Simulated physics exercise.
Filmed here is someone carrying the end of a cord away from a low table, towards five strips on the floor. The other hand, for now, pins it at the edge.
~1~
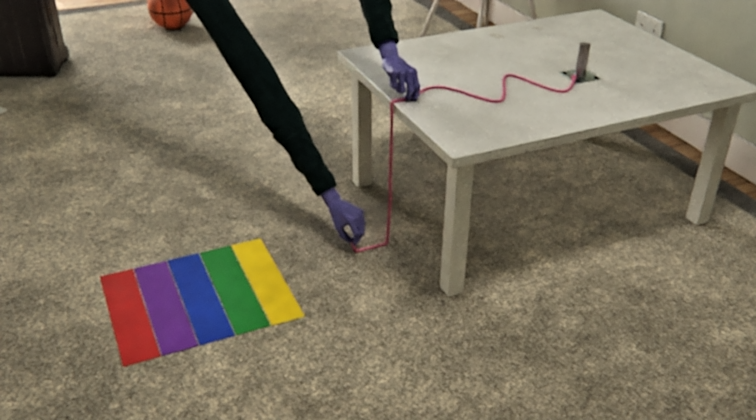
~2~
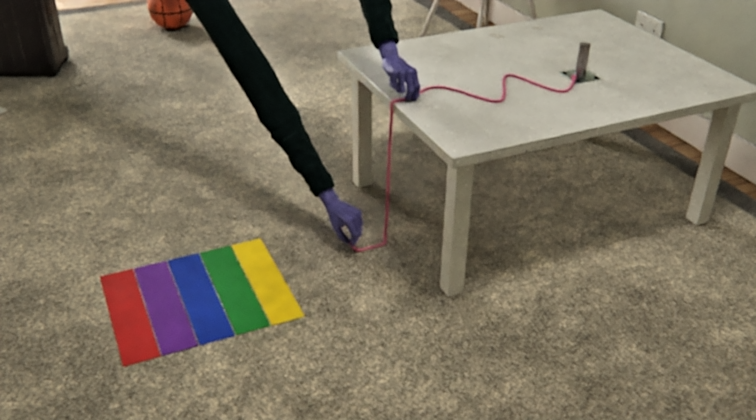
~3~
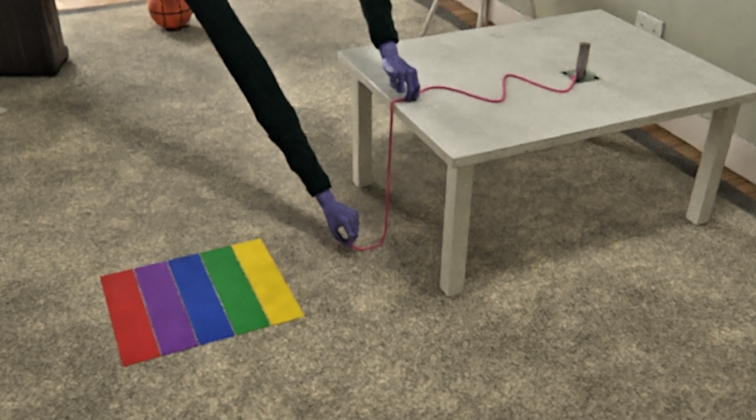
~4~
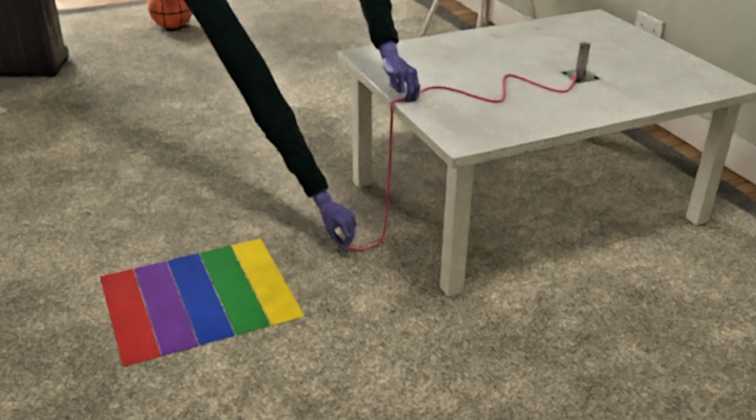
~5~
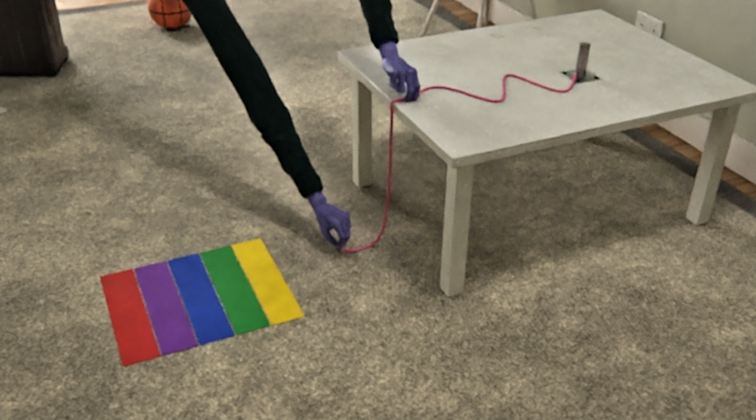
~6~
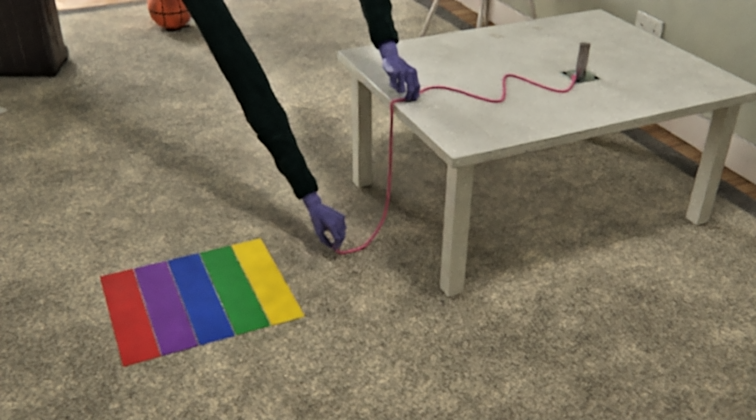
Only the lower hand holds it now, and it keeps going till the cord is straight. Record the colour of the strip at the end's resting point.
Resting point: Red strip.
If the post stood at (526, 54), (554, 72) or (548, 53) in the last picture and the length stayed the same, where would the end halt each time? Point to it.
Approximate places, in that order: (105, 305), (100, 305), (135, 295).
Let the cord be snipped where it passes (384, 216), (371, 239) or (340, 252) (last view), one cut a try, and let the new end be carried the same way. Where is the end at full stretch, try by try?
Taking the tries in order gives (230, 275), (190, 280) and (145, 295).
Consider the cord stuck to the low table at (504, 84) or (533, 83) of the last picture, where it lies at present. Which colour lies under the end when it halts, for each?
Strip per try: Blue / purple.
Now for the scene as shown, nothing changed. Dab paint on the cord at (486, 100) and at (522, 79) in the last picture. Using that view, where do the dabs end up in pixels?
Roughly (406, 103) for the first and (495, 89) for the second.
A little later, end near (184, 284); over blue.
Next, end near (147, 293); over purple.
When it is tight, end near (125, 299); over red. It gets as far as the red strip.
